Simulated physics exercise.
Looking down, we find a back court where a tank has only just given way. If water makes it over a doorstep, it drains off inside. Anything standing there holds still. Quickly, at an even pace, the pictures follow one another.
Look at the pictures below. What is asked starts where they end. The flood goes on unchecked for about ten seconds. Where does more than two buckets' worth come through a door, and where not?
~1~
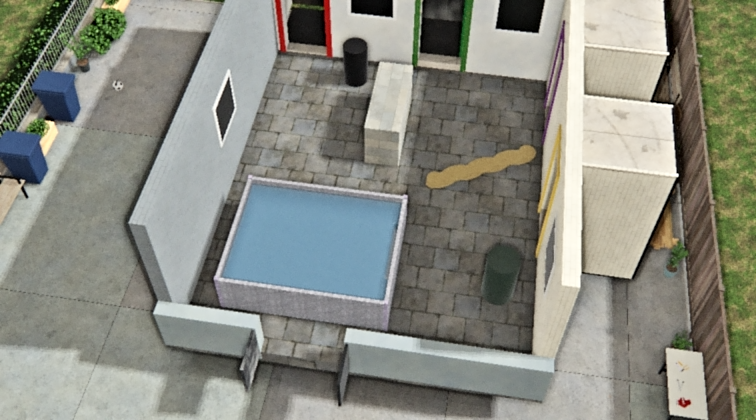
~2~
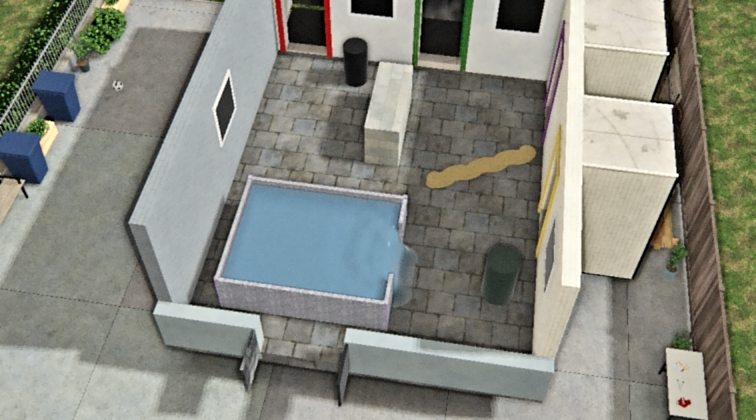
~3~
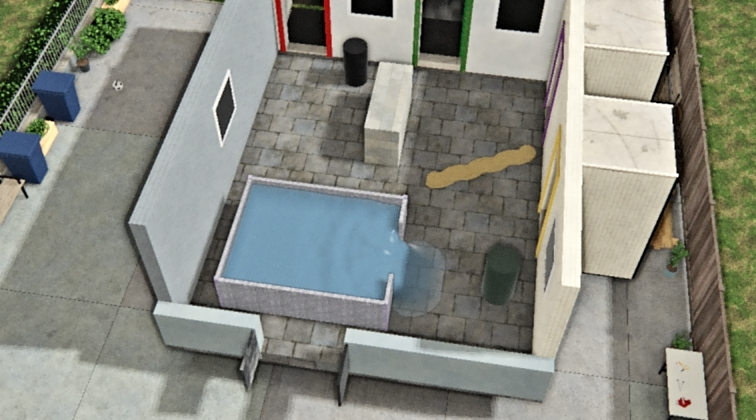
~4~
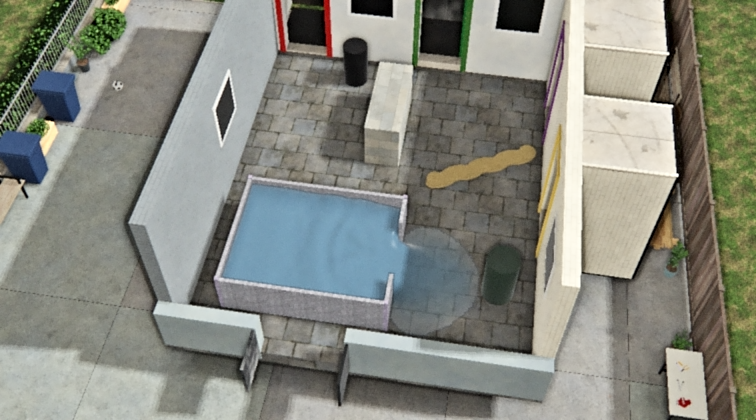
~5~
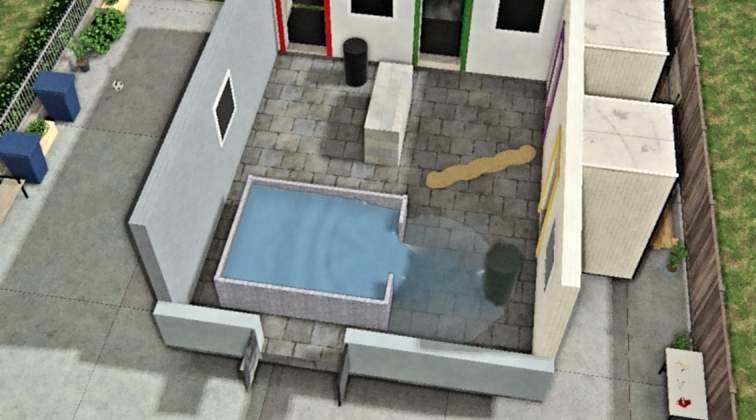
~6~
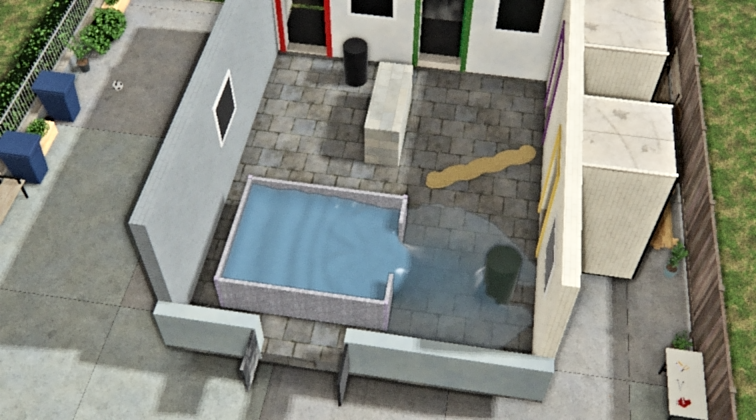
In the end purple door: No more than two buckets, green door: No more than two buckets, yellow door: More than two buckets, red door: No more than two buckets.
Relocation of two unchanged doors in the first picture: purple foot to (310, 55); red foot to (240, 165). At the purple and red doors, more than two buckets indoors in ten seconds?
Taking them in turn, the purple door remains below the limit and the red door crosses the limit.
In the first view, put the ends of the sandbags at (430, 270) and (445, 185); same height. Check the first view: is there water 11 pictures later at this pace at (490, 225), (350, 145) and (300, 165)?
In turn: Submerged, spared, spared.
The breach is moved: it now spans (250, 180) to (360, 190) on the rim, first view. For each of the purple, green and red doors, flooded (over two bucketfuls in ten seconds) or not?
I'd say the purple one crosses the line, the green one stays shy of the line and the red one crosses the line.
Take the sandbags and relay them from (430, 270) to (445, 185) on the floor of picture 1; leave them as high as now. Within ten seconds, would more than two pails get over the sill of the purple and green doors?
One by one: The purple one takes more, the green one lets less in.
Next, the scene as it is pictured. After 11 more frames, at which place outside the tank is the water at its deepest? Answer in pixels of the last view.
Roughly at (502, 334).
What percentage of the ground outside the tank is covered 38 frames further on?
My estimate is near 80 per cent.
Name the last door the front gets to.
It's the one in red.
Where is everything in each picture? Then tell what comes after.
The first frame shows the water tank at (315, 239) is whole and still.
In the second frame, water pours out at (394, 267) and has run to (409, 249).
In the third frame, the front is at (439, 256), out from the gap at (394, 268).
In the fourth frame, the front is at (475, 278), out from the gap at (394, 268).
In the fifth frame, the front is at a hidden place, out from the gap at (394, 267).
In the sixth frame, water pours out at (394, 267) and has run to (535, 272).
A moment on, water covers 25 % of the floor; the purple door not reached, the green door not reached, the yellow door under two buckets in, the red door not reached.
Next, water covers 25 % of the floor; the purple door wet at the sill, nothing in, the green door not reached, the yellow door far over two buckets in, the red door not reached.
Then, water covers 45 % of the floor; the purple door wet at the sill, nothing in, the green door not reached, the yellow door far over two buckets in, the red door not reached.
Later, water covers 80 % of the floor; the purple door wet at the sill, nothing in, the green door wet at the sill, nothing in, the yellow door far over two buckets in, the red door wet at the sill, nothing in.
In the end, water covers 95 % of the floor; the purple door wet at the sill, nothing in, the green door wet at the sill, nothing in, the yellow door far over two buckets in, the red door under two buckets in.
